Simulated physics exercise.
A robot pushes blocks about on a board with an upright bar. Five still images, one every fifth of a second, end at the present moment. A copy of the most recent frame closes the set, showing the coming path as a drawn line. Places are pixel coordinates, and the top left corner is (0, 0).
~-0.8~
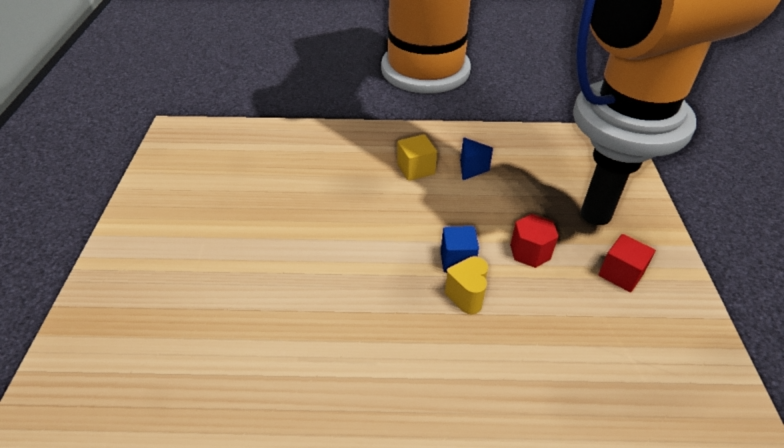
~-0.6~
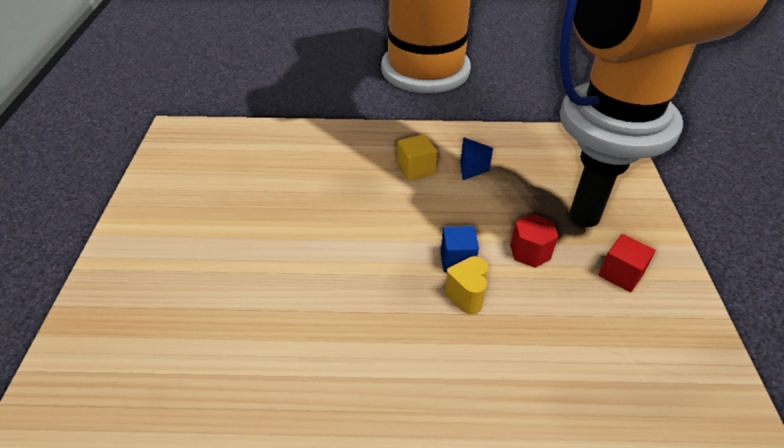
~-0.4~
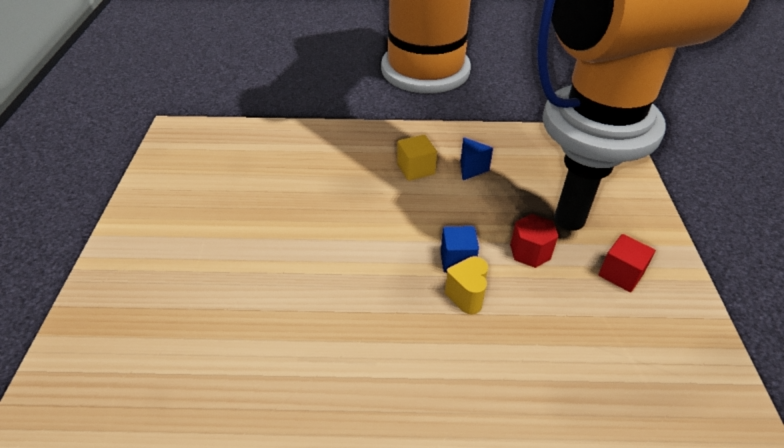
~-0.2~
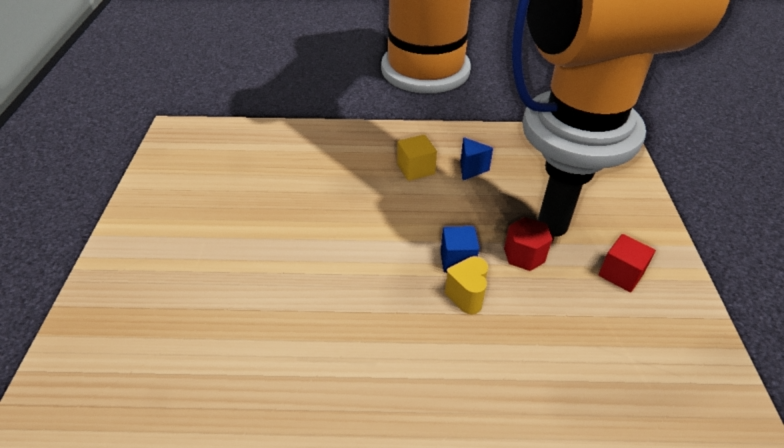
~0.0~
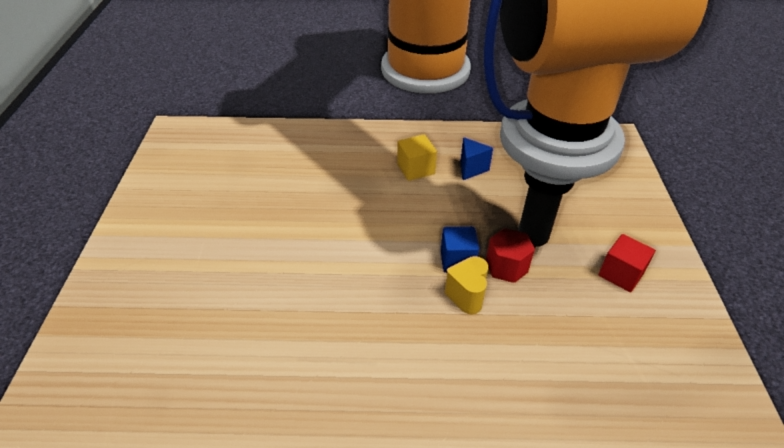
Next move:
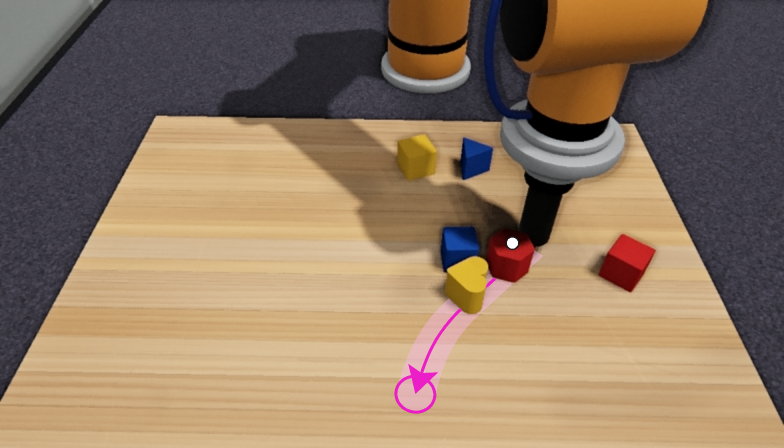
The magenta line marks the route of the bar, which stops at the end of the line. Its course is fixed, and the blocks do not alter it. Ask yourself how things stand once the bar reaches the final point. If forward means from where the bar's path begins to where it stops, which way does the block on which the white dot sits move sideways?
It shifts leftward.
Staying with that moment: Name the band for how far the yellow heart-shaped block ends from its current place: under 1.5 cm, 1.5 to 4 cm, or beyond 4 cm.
Past 4 cm.
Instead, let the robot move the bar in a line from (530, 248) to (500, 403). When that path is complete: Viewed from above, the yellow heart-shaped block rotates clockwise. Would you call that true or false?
It is false.
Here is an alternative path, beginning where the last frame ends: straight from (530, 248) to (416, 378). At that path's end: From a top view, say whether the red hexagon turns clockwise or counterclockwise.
Looking down on the board, it turns clockwise.
Drawn move, from (530, 248) by way of (488, 285) and (443, 329) to (415, 394); the dot is on the red hexagon.
What follows on the original path. One third of the way, bar (490, 273); blue square piece (458, 238), turned 15° clockwise; yellow heart-shaped block (432, 302), turned 50° clockwise; red hexagon (473, 288), turned 20° anticlockwise.
Two thirds of the way, bar (445, 318); blue square piece (458, 238), turned 15° clockwise; yellow heart-shaped block (409, 328); red hexagon (451, 342), turned 85° anticlockwise.
At the end, bar (416, 383); blue square piece (458, 238), turned 15° clockwise; yellow heart-shaped block (380, 352), turned 225° clockwise; red hexagon (453, 405), turned 155° anticlockwise; red square piece still.
